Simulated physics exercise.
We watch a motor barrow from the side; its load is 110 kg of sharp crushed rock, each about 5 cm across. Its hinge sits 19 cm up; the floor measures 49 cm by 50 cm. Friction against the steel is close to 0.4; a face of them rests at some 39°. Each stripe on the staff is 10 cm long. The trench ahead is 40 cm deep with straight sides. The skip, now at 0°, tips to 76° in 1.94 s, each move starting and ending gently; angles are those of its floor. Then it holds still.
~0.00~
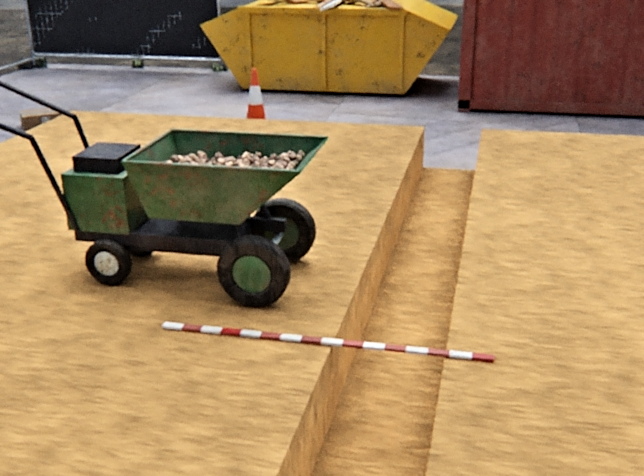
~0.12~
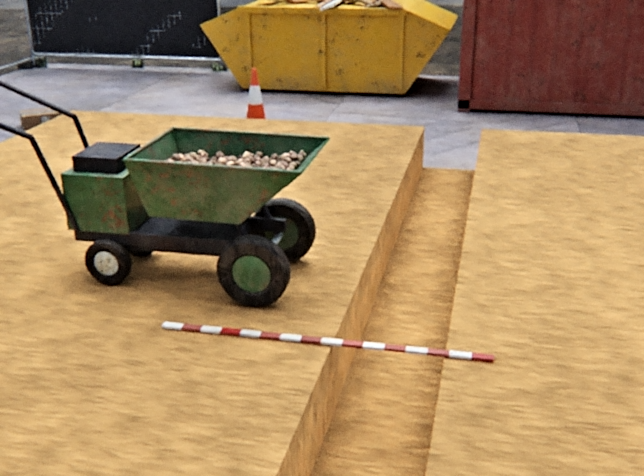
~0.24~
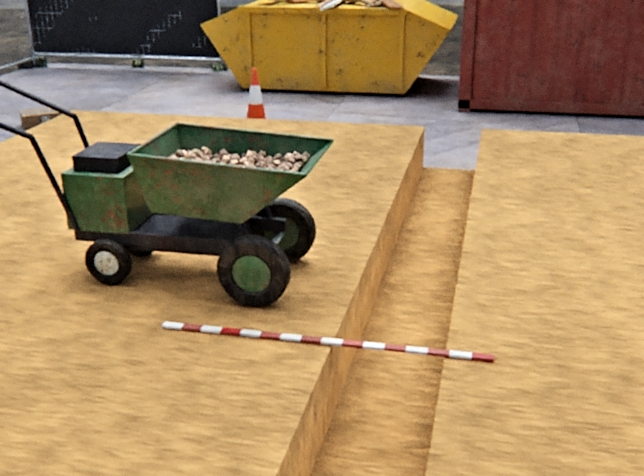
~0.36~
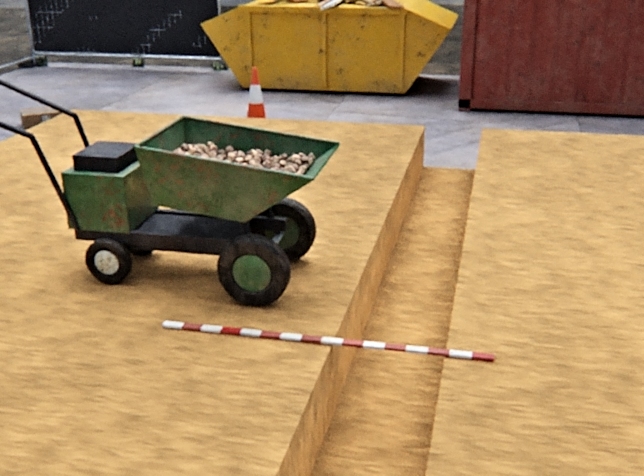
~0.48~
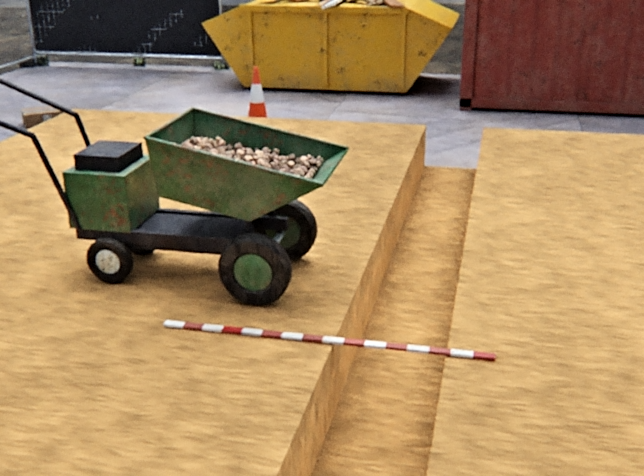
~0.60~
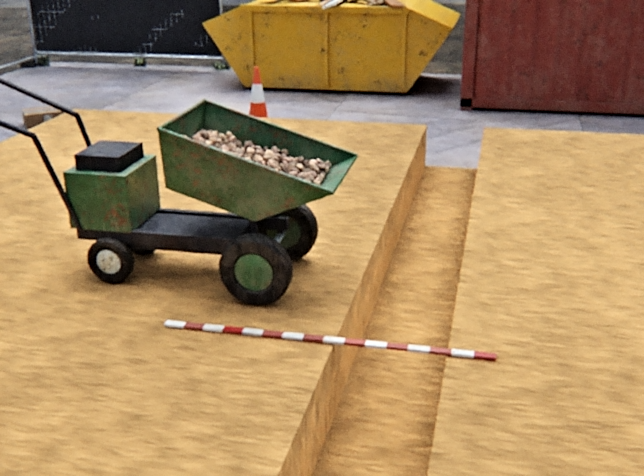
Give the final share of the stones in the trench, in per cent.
Close to 100 in a hundred.
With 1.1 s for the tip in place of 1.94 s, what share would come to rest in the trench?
It would be near 100 per cent.
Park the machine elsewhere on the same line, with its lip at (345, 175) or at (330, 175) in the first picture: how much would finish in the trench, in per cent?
Near 75 per cent from the first place, 95 from the second.
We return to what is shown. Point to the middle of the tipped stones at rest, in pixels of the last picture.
Their middle is at about (421, 348).
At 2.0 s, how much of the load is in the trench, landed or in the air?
Some 70 per cent.
After 1.5 s the floor is at 64°; 100 % in the skip; the foremost stones are at (376, 259).
After 2.0 s the floor is at 76°; 31 % in the skip, 69 % in the trench; the foremost stones are at (448, 359).
After 2.4 s the floor is at 76°; 3 % in the skip, 97 % in the trench; the foremost stones are at (450, 345).
After 4.3 s the floor is at 76°; 0 % in the skip, 100 % in the trench; the foremost stones are at (450, 346).
